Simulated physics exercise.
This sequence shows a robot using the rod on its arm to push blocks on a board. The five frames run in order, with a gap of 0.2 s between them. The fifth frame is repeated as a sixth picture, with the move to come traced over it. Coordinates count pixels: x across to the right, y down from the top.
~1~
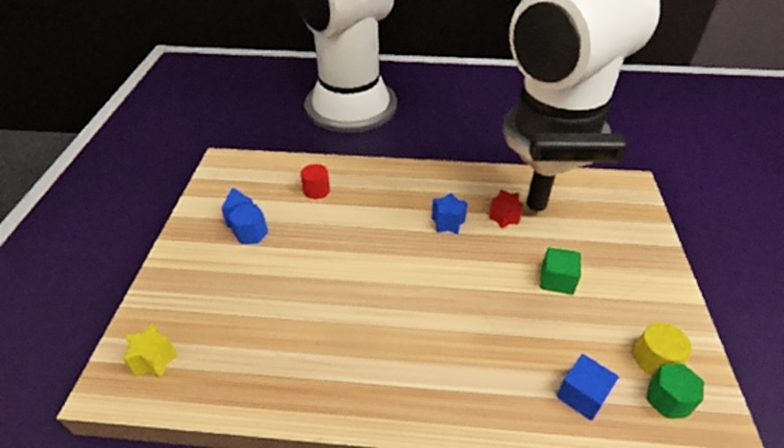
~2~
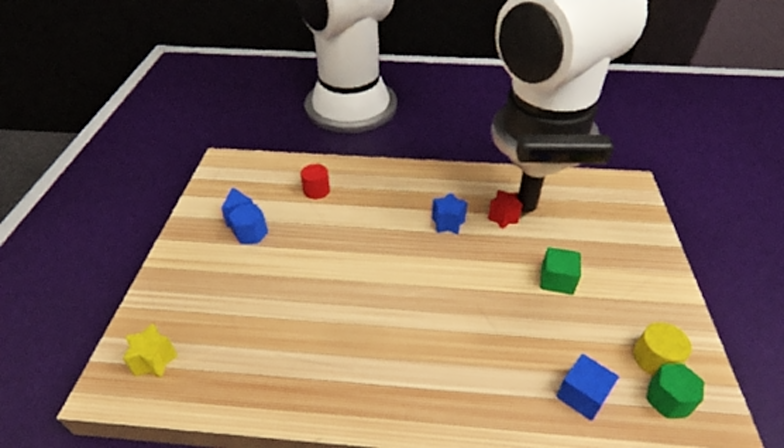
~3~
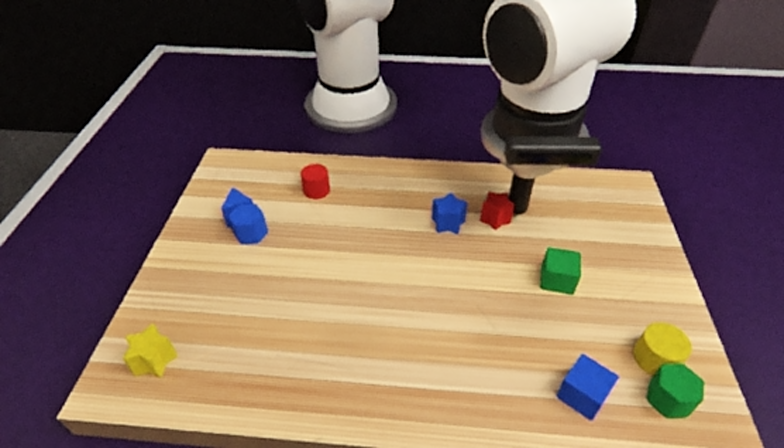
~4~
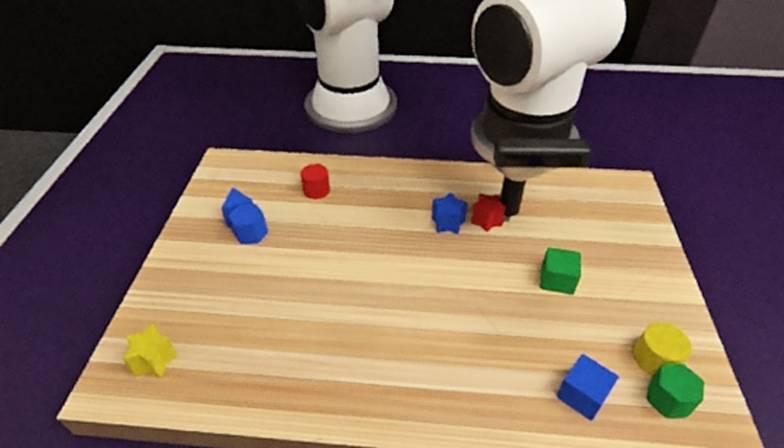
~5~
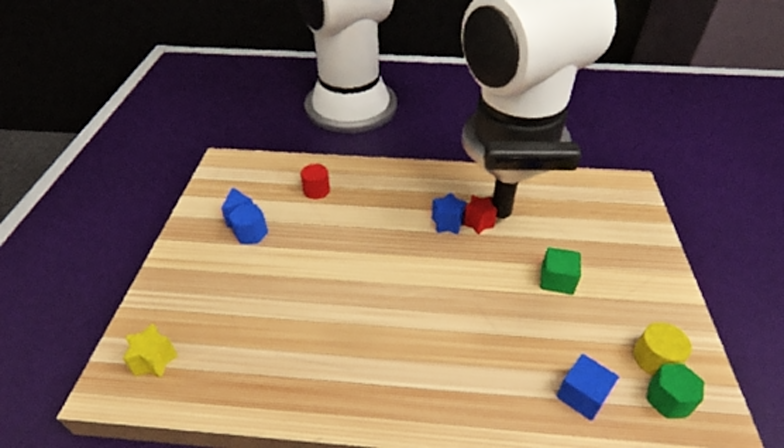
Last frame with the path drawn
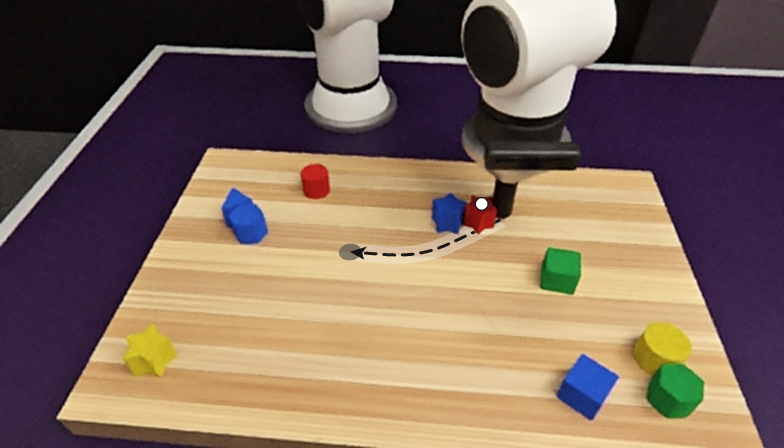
A robot arm's rod pushes the red star block left, up beside the blue star block.
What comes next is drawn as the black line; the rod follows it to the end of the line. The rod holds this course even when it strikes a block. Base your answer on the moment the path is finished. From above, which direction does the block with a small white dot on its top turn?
Viewed from above, clockwise.
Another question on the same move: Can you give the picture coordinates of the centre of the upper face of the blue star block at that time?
The answer is (403, 200).
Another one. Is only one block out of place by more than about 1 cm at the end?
The answer is no.
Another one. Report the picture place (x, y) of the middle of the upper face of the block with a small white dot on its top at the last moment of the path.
It sits at (401, 219).
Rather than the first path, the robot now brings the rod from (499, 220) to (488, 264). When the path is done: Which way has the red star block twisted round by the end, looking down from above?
Bird's-eye view: Clockwise.
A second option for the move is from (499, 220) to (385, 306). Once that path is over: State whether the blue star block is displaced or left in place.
The result: It moves.
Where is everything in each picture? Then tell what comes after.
Rod tip at (536, 205); block tops, blue star block at (450, 204); red star block at (508, 199), in the first picture.
Rod at (526, 206); blocks unchanged, in the second picture.
Rod at (517, 208); red star block at (499, 200), in the third picture.
Rod at (509, 210); red star block at (490, 202), in the fourth picture.
Rod at (501, 212); blue star block at (450, 204); red star block at (482, 204), in the fifth picture.
Path on the board, from (499, 220) via (456, 240) and (406, 255), ending at (350, 252); the dot is on the red star block.
What follows on the original path. One third of the way, rod at (457, 232); blue star block at (414, 204), turned 30° clockwise; red star block at (437, 216), turned 30° clockwise.
Two thirds of the way, rod at (405, 247); blue star block at (403, 200), turned 65° clockwise; red star block at (404, 219), turned 100° clockwise.
At the end, rod at (349, 244); blue star block at (403, 200), turned 65° clockwise; red star block at (401, 219), turned 115° clockwise.
